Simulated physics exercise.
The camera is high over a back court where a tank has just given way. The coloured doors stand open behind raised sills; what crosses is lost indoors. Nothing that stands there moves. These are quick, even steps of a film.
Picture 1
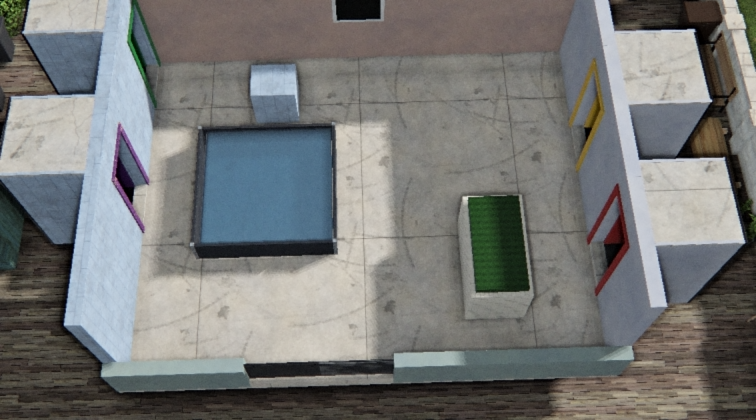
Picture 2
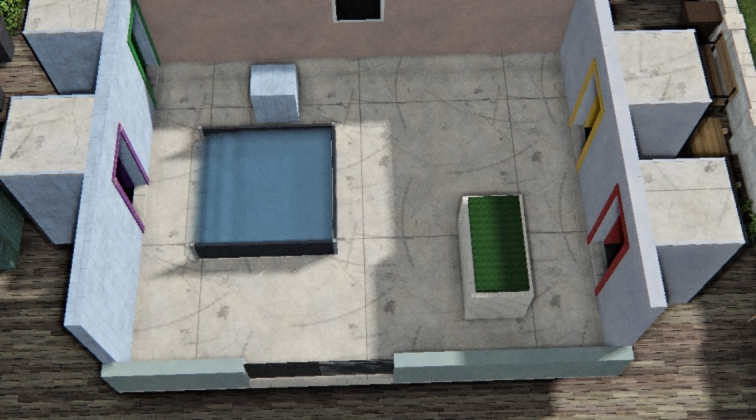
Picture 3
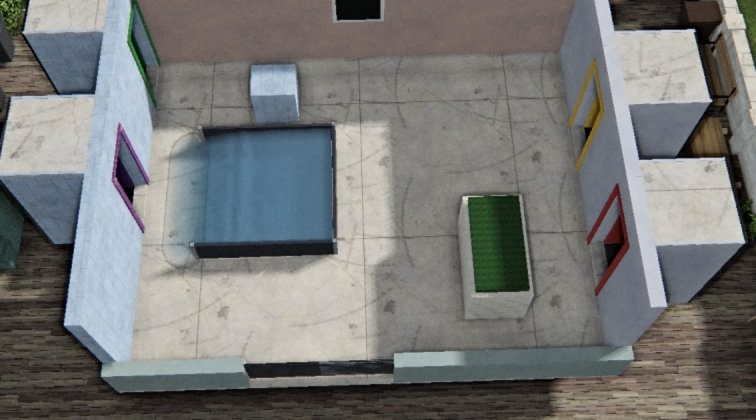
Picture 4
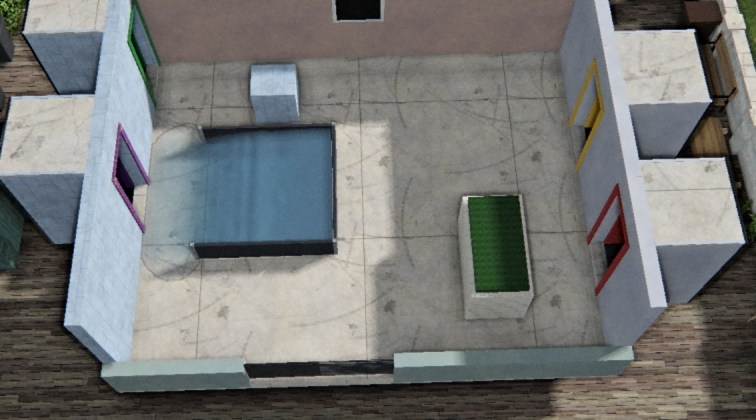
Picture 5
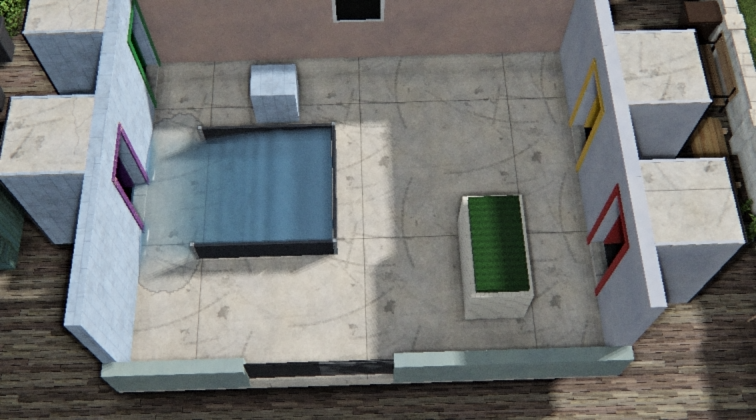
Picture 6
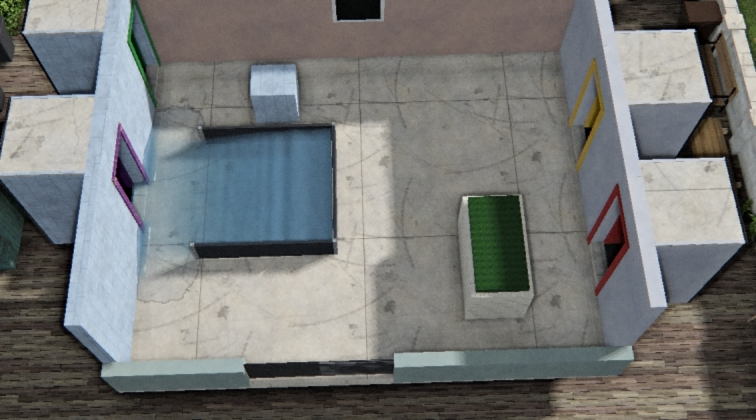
In a walled back court seen from above, blue water sits still in a square, dark-rimmed tank. The tank's left side opens and water pours out across the pale floor to the left wall by the purple-framed opening, then spreads thinly along its base in both directions.
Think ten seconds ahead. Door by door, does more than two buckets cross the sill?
The green door takes more than that; the red door stays under that; the purple door takes more than that; the yellow door stays under that.
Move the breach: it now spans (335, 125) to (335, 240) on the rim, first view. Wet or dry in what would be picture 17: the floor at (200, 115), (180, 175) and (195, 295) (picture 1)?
One after the other: Free of water, clear, clear.
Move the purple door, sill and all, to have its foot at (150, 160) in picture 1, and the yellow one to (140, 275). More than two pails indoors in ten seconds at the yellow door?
Yellow door lets more in.
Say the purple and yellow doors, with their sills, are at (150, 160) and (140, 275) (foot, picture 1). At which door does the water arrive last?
The red one.
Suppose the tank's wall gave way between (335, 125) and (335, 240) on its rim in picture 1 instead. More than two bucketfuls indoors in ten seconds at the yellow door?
One by one: The yellow door goes over.
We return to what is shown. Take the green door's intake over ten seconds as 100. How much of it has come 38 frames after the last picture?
I make it 90 per cent.
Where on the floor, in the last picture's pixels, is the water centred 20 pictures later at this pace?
I would point to (215, 200).
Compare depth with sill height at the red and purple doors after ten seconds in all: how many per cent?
Roughly 20 per cent, then 250 per cent.
A moment on, water covers 10 % of the floor; the green door wet at the sill, nothing in, the red door not reached, the purple door far over two buckets in, the yellow door not reached.
Next, water covers 15 % of the floor; the green door under two buckets in, the red door not reached, the purple door far over two buckets in, the yellow door not reached.
Then, water covers 30 % of the floor; the green door over two buckets in, the red door not reached, the purple door far over two buckets in, the yellow door not reached.
Later, water covers 65 % of the floor; the green door far over two buckets in, the red door not reached, the purple door far over two buckets in, the yellow door not reached.
In the end, water covers 95 % of the floor; the green door far over two buckets in, the red door wet at the sill, nothing in, the purple door far over two buckets in, the yellow door wet at the sill, nothing in.
